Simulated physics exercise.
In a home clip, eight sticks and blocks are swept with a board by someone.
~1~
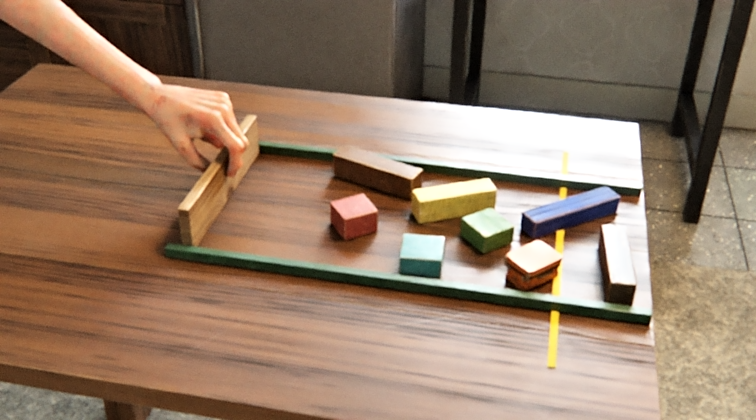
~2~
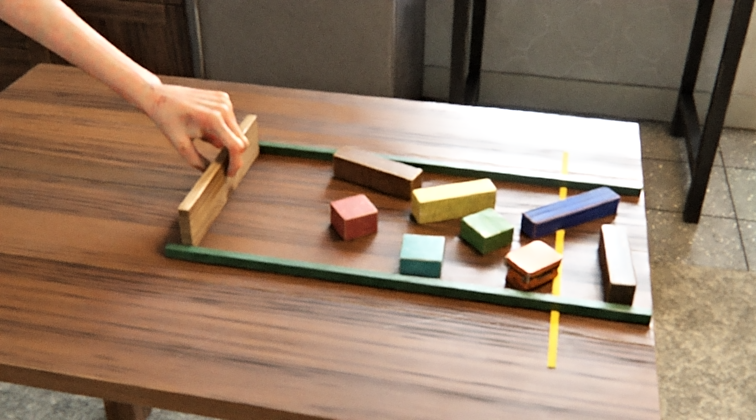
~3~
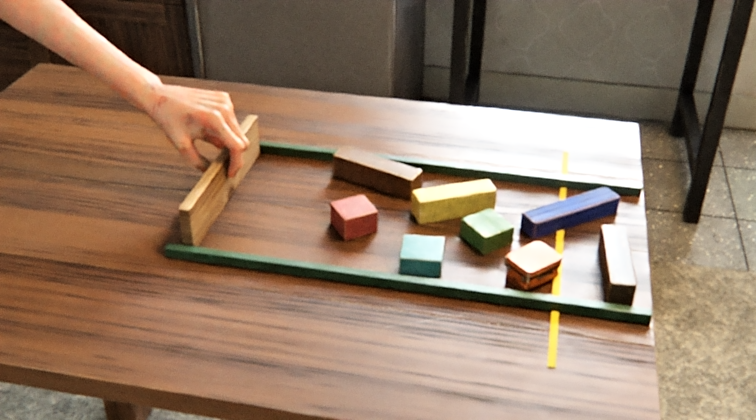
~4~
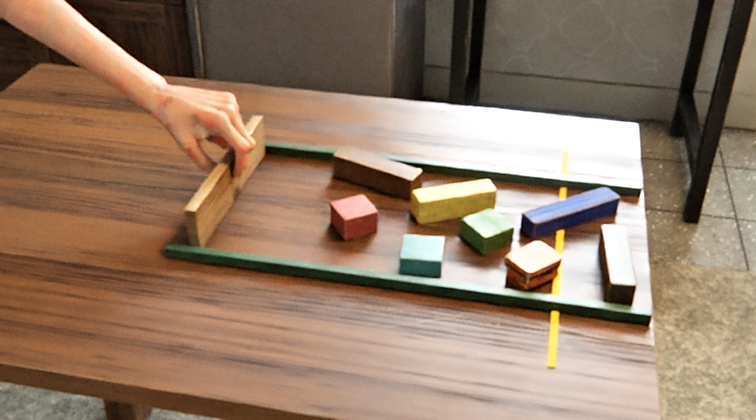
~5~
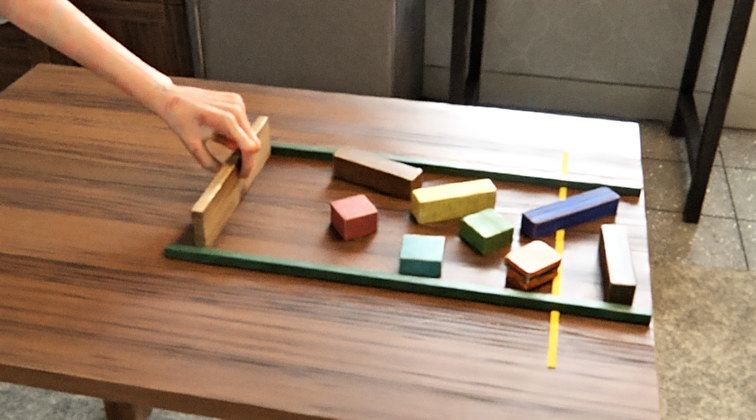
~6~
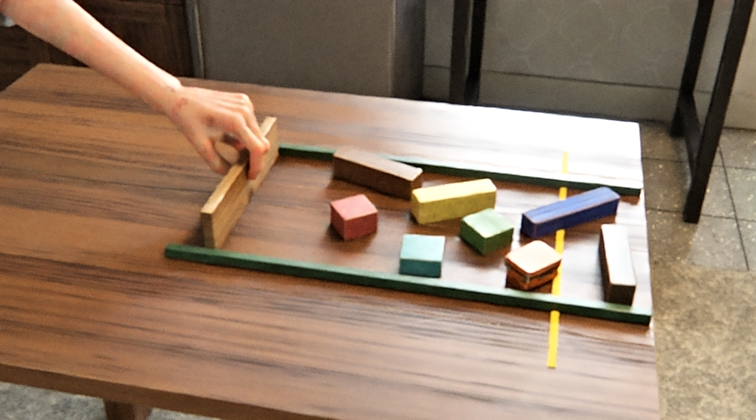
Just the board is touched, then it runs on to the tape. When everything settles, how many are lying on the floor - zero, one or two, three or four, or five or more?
Falls: One or two.
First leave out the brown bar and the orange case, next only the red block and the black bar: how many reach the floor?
0 in the first case, 0 in the second.
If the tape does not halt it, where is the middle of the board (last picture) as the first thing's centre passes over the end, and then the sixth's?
The middle is near (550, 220) first and near (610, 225) after.
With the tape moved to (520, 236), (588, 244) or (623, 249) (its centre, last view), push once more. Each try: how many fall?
Try 1: 0; try 2: 2; try 3: 6.
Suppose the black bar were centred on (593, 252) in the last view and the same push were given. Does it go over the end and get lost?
It drops down.
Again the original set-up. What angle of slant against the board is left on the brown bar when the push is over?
About 90 degrees.
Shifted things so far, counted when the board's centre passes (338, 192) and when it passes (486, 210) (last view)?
2 by the first point, 7 by the second.
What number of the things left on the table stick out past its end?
2 is the number.
A little later, none off yet; black bar at rest near (616, 265); blue stick at rest near (571, 212); orange case at rest near (533, 268).
When it is over, the number that fall off is one or two; down, blue stick.
